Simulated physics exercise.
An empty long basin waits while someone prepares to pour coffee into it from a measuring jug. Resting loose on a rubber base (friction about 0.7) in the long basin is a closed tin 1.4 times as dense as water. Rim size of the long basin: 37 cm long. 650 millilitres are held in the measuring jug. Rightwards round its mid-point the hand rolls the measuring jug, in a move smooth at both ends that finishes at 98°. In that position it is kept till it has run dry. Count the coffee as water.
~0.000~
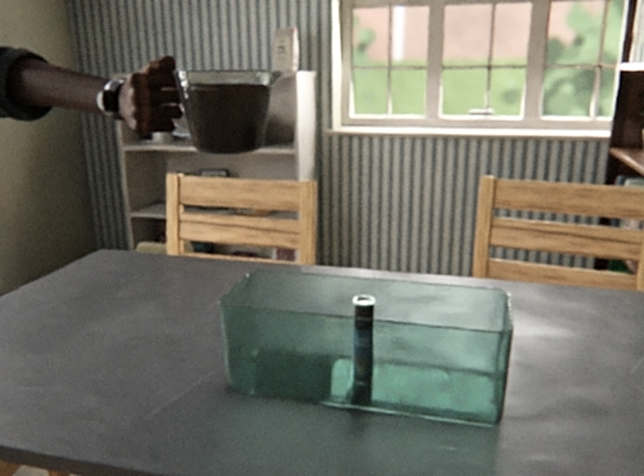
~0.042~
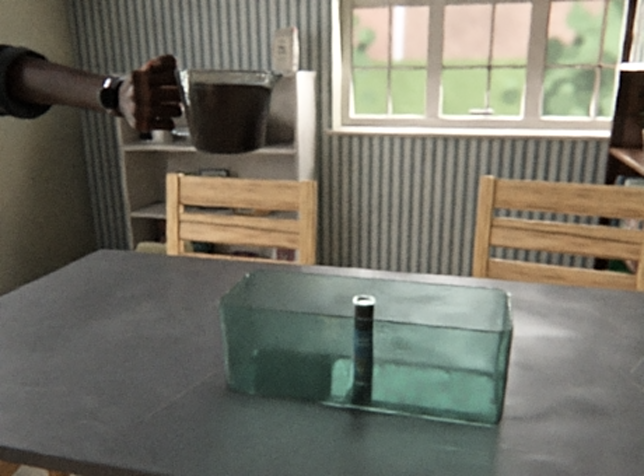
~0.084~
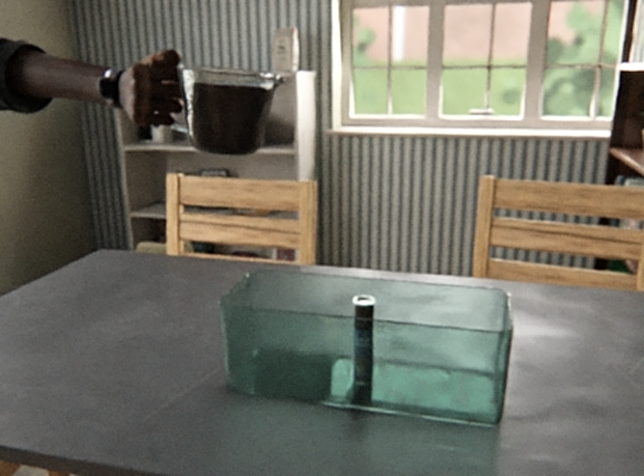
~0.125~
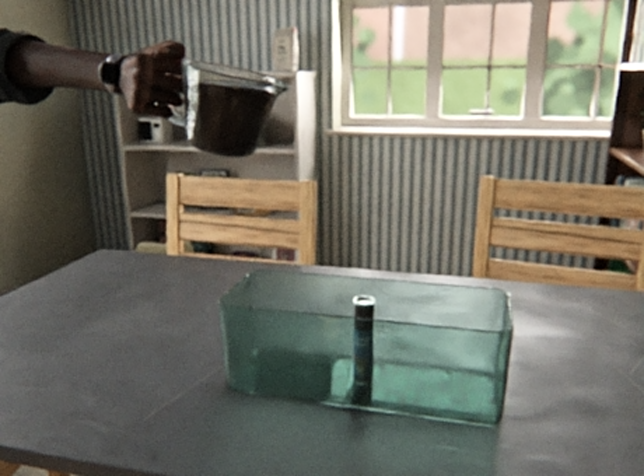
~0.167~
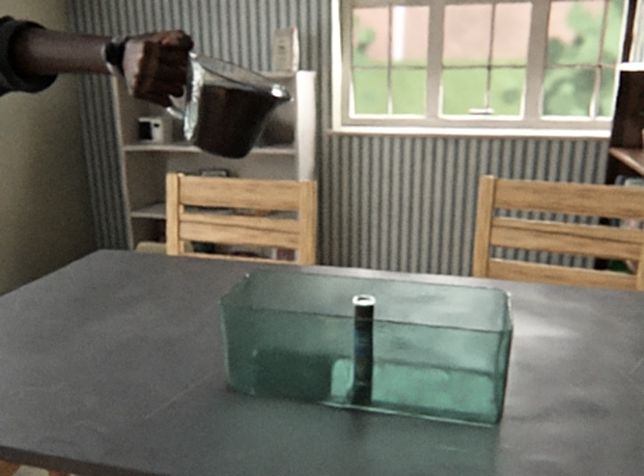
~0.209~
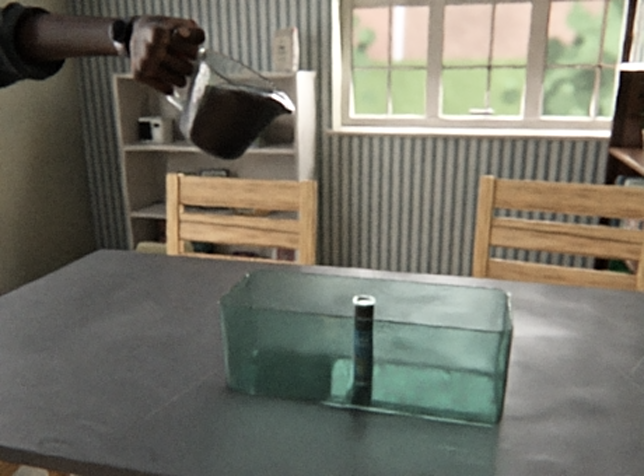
A hand held a clear jug of dark liquid above a table, level at first, then gradually tilted it to the right, while a greenish see-through basin and a slim dark tin stayed still below.
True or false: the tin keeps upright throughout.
False.
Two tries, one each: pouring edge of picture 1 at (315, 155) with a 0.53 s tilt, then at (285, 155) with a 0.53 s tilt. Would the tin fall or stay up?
Trial 1 - tin tips; trial 2 - tin stays standing.
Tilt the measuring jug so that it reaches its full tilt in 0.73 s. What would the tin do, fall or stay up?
Outcome - the tin comes down.
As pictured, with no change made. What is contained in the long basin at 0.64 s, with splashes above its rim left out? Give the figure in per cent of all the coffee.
The share is close to 70 percent.
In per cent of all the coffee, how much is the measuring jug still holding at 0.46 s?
I'd put it near 38 percent.
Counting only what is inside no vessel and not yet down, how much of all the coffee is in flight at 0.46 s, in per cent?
Around 52 in a hundred.
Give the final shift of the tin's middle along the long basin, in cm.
Roughly 10.0 cm.
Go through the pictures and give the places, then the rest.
Tilt 0°; pouring edge (282, 72); surface from (187, 83) to (271, 83); the long basin's rim runs from (235, 287) to (511, 311); the tin's top is at (364, 304), in the first picture.
Tilt 2°; pouring edge (283, 74); surface from (188, 83) to (271, 84), in the second picture.
Tilt 6°; pouring edge (286, 79); surface from (190, 82) to (273, 86), in the third picture.
Tilt 13°; pouring edge (289, 87); surface from (193, 80) to (276, 88), in the fourth picture.
Tilt 22°; pouring edge (292, 99); surface from (195, 84) to (284, 94), in the fifth picture.
Tilt 33°; pouring edge (293, 113); surface from (195, 93) to (290, 103); 1 per cent is over the edge, in the sixth picture.
By 0.46 s the tilt is 93° and 39 per cent is still to pour; the tin stands where it began.
By 0.64 s the tilt is 98° and 7 per cent is still to pour; the tin leans 6°.
By 0.82 s the tilt is 98° and 1 per cent is still to pour; the tin lies on its side.
By 1.03 s the tilt is 98° and 0 per cent is still to pour; the tin lies on its side.
At rest the tin lies on its side.
